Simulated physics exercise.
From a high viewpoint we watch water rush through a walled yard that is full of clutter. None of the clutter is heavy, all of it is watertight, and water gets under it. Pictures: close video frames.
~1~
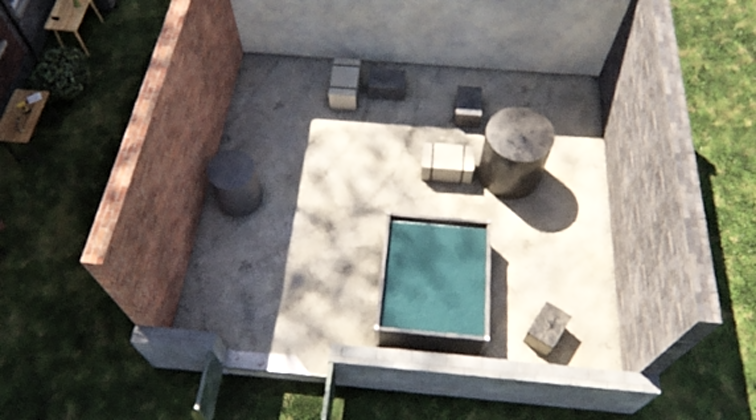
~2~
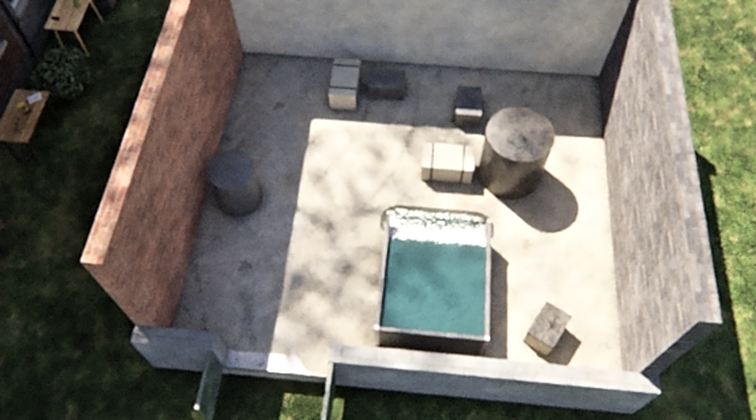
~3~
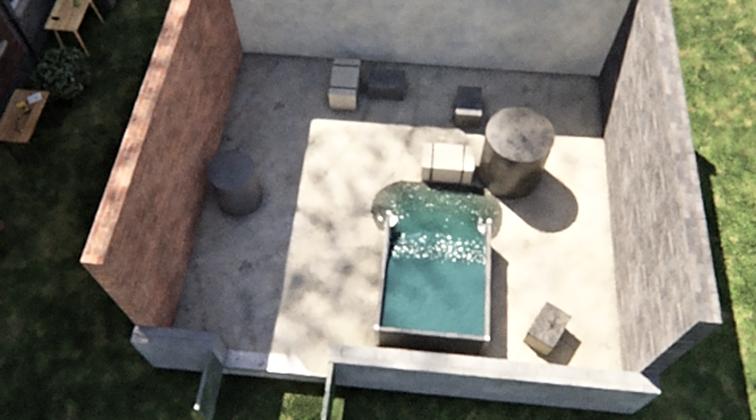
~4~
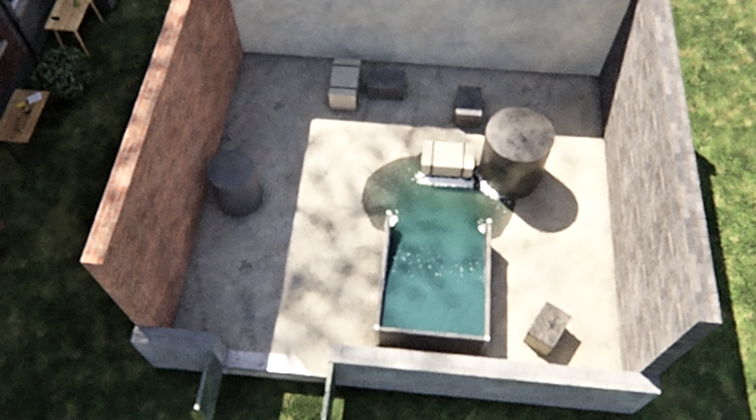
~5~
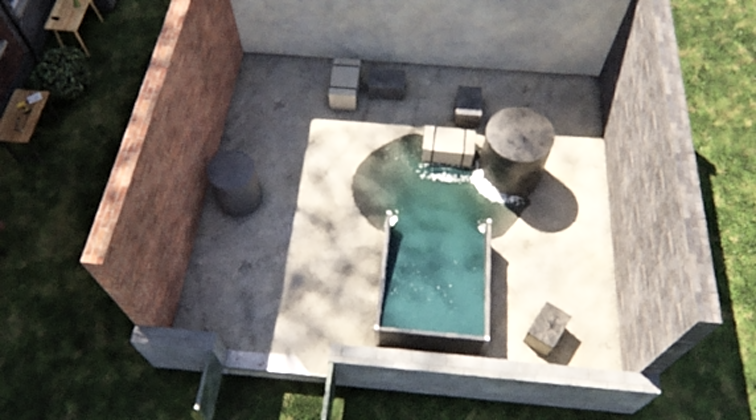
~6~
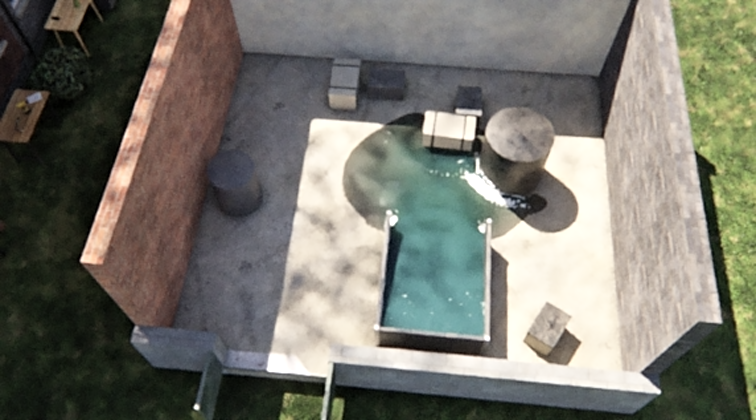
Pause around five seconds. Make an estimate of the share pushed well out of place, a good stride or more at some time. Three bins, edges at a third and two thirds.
Two thirds plus.
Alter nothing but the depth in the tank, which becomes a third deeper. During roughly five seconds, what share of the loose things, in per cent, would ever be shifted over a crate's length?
Share moved: 80 in a hundred.
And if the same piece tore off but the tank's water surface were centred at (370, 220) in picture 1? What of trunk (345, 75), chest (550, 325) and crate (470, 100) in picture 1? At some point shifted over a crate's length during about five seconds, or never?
Result per object - went far, stayed close, went far.
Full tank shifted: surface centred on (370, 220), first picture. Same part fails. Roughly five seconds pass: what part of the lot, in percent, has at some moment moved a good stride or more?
Roughly 80 percent of them.
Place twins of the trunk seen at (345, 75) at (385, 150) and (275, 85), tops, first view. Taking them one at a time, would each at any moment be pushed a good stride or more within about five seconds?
One after the other: Yes, yes.
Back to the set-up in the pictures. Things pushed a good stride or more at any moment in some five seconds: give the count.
Exactly 4.
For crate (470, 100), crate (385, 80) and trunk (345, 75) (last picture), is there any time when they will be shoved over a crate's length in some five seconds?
Well, in the order you gave them, the first went the distance, the second went the distance, and the third went the distance.
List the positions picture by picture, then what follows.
The first picture shows a trunk at (448, 156), on the bottom; a chest at (550, 324) rests on the ground; 0 of 5 have shifted.
The second picture shows a trunk at (448, 156), on the bottom; a chest at (550, 324), on the bottom; 0 of 5 have shifted.
The third picture shows a trunk at (448, 156), on the bottom; a chest at (550, 324), on the bottom; 0 of 5 have shifted.
The fourth picture shows a trunk at (449, 154), on the bottom, close to its start; a chest at (550, 324) rests on the ground; 0 of 5 have shifted.
The fifth picture shows a trunk at (449, 140), on the bottom, close to its start; a chest at (550, 324), on the bottom; 1 of 5 have shifted.
The sixth picture shows a trunk at (450, 125) rests on the ground, a stride from its start; a chest at (550, 324), on the bottom; 1 of 5 have shifted.
A moment on, 1 of 5 are well off their spots; 0 afloat.
Next, 4 of 5 are well off their spots; 3 afloat.
Later, 4 of 5 are well off their spots; 4 afloat.
In the end, 4 of 5 are well off their spots, and 4 have been at some point; 4 afloat.
